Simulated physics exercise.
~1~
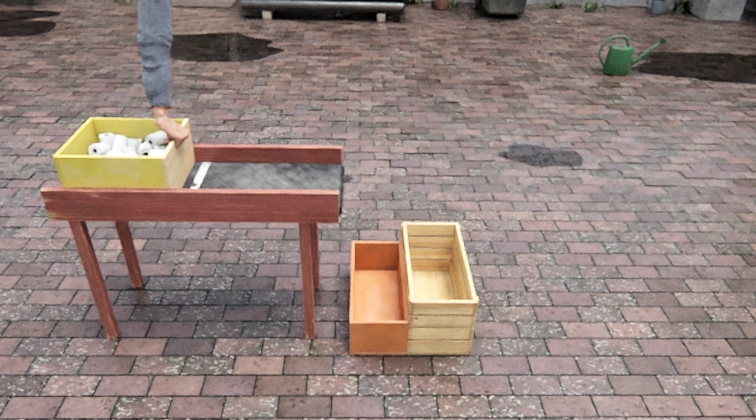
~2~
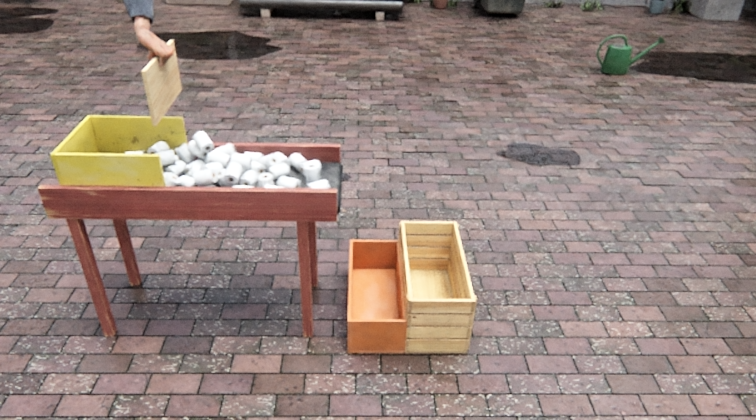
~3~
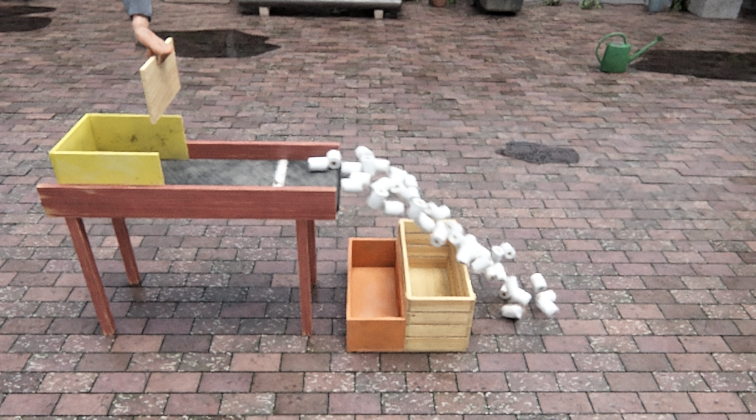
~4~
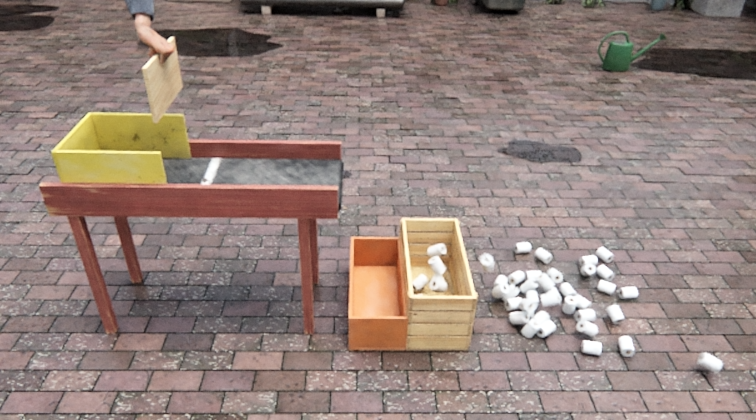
On a brick-paved yard, a hand lifted the wooden gate of a yellow pen, and white paper rolls rode a belt to the right and poured off its end, a few landing in the wooden tote but most scattering on the ground beyond it.
